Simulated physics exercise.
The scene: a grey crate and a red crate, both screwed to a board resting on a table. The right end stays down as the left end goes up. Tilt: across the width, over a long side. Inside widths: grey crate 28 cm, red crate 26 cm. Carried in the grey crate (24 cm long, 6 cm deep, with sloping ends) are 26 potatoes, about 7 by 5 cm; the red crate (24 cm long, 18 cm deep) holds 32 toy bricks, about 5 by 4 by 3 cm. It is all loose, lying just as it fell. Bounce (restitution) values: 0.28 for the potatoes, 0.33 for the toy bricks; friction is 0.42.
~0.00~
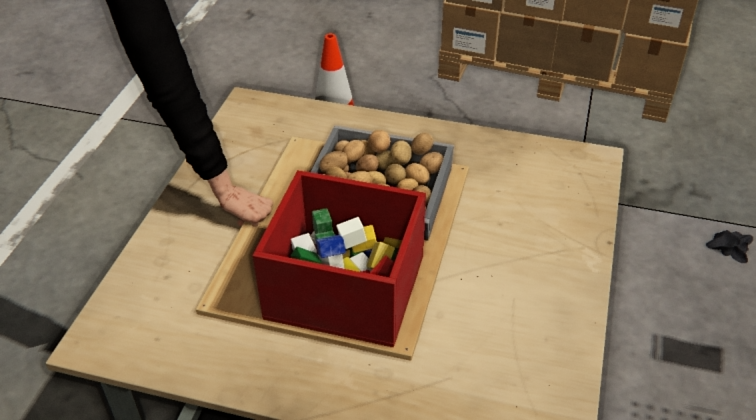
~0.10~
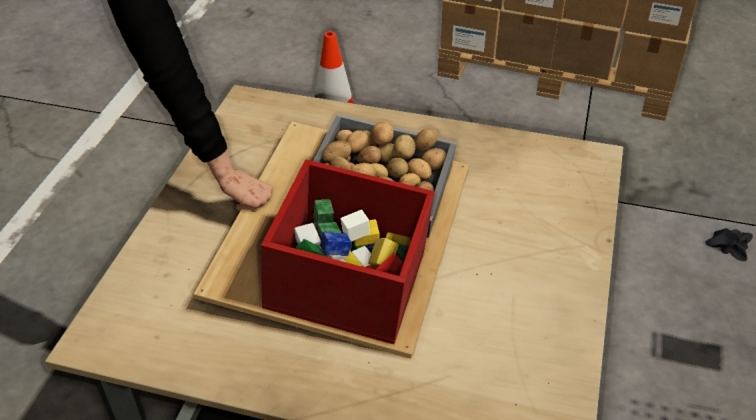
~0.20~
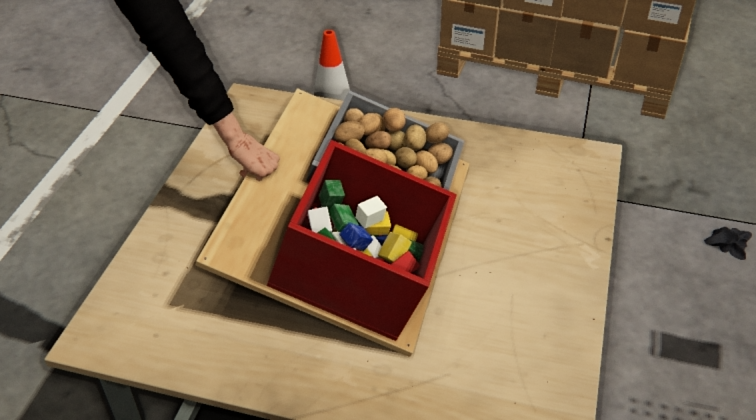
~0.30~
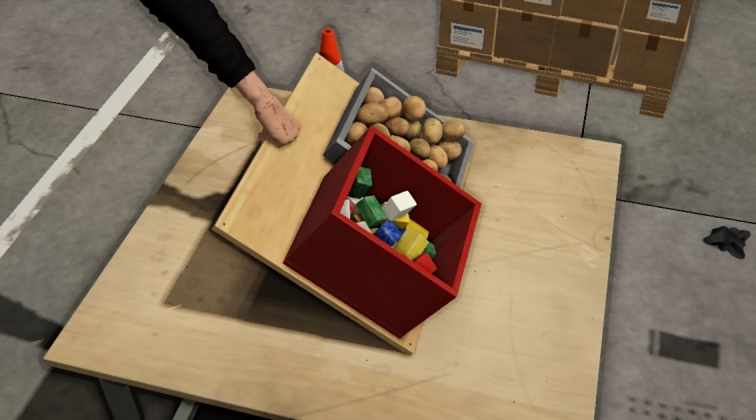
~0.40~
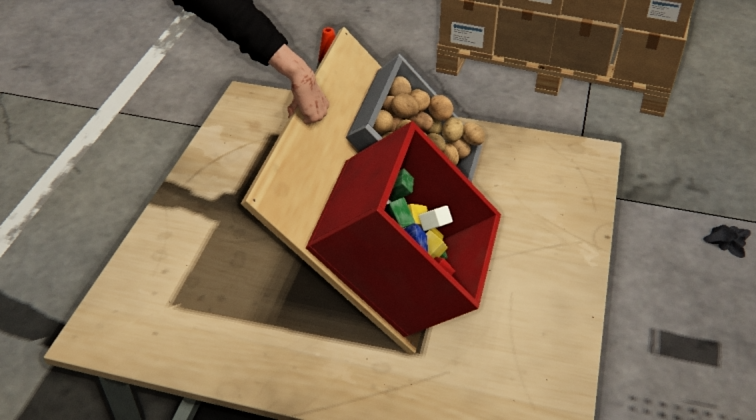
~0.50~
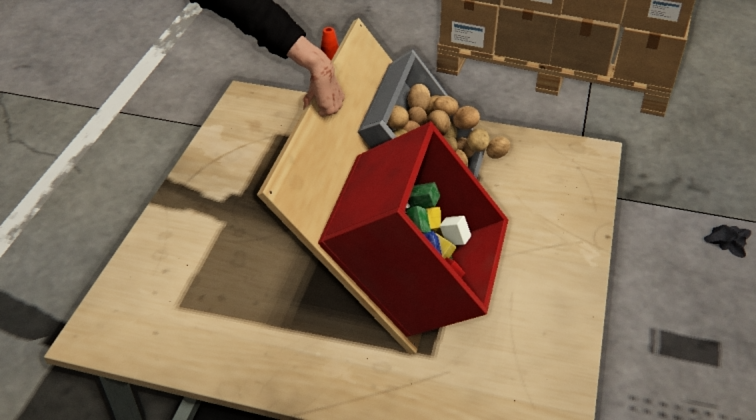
The clip opens on a board lying flat on a table, carrying a grey crate of potatoes and a red crate of toy bricks. A hand raises the board's left side, tilting both crates steeply rightward; the bricks shift toward the lower side, and finally a potato leaves the grey crate.
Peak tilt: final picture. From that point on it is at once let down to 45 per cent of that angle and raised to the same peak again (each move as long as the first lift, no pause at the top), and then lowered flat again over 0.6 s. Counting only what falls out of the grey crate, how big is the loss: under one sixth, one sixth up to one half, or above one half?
One sixth up to one half.
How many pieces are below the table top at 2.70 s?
At that time, the count is near 3.
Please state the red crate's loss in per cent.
Red crate: 0%.
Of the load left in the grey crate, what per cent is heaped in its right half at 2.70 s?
I'd put it at around 70 percent.
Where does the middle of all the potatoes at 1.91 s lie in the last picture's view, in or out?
Middle: About (414, 171) px.
After 0.85 s, tilt 30°; 7 of 26 out of the grey crate and 0 of 32 out of the red crate.
After 1.29 s, tilt 41°; 7 of 26 out of the grey crate and 0 of 32 out of the red crate.
After 1.91 s, tilt 12°; 8 of 26 out of the grey crate and 0 of 32 out of the red crate.
When it is over (at 2.70 s), 8 of 26 out of the grey crate and 0 of 32 out of the red crate. Asked share, 8 of 26, 31 per cent.
